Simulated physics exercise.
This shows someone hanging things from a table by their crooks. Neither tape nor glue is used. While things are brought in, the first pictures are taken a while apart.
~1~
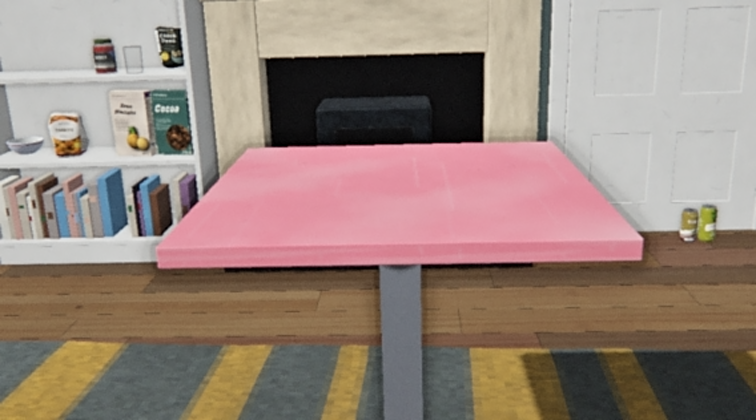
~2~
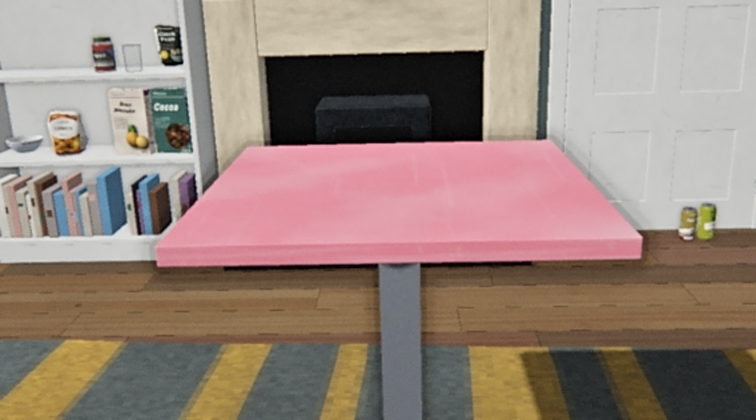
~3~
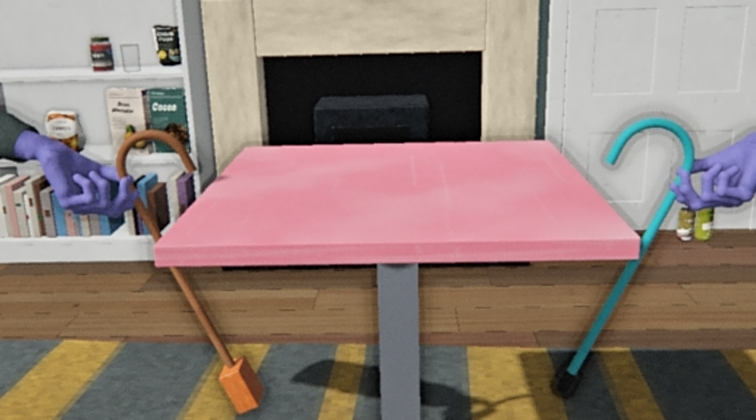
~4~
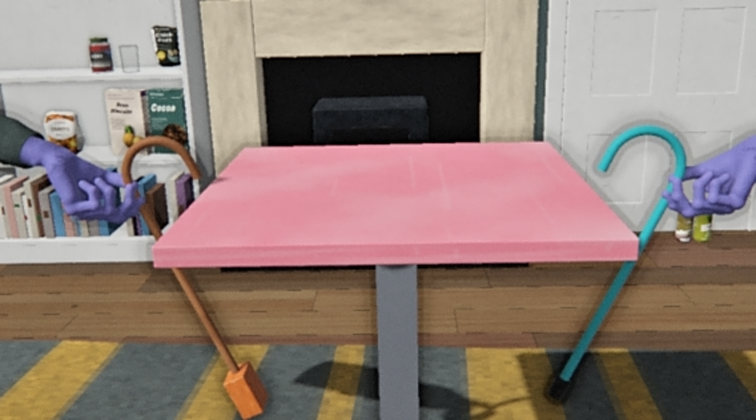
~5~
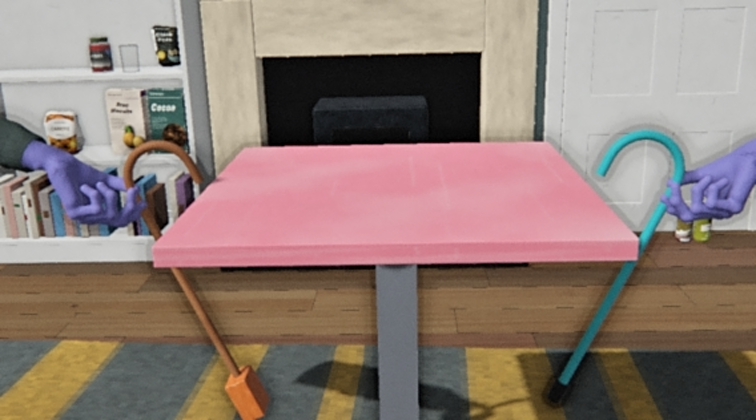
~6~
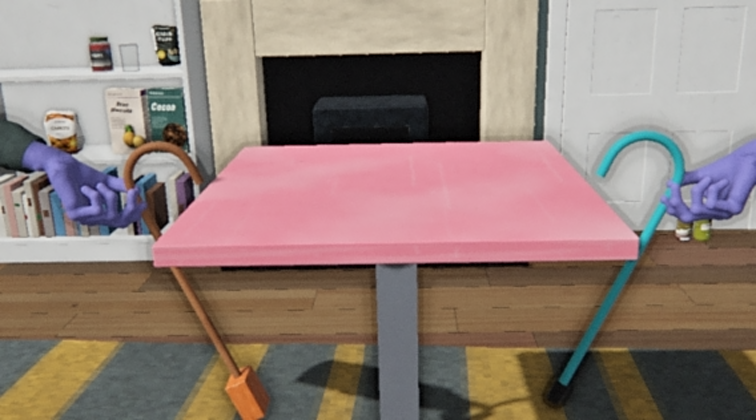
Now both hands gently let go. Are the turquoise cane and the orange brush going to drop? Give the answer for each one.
The turquoise cane comes down. The orange brush comes down.
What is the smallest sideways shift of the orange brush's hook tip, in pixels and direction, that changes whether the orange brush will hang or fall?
Push it right about 8 pixels and you reach the switch.
Then, 0.32 s past the last view, turquoise cane come down; orange brush come down.
Then, 0.52 s past the last view, turquoise cane in the air; orange brush in the air.
Finally, the turquoise cane drops past the edge; the orange brush drops past the edge.
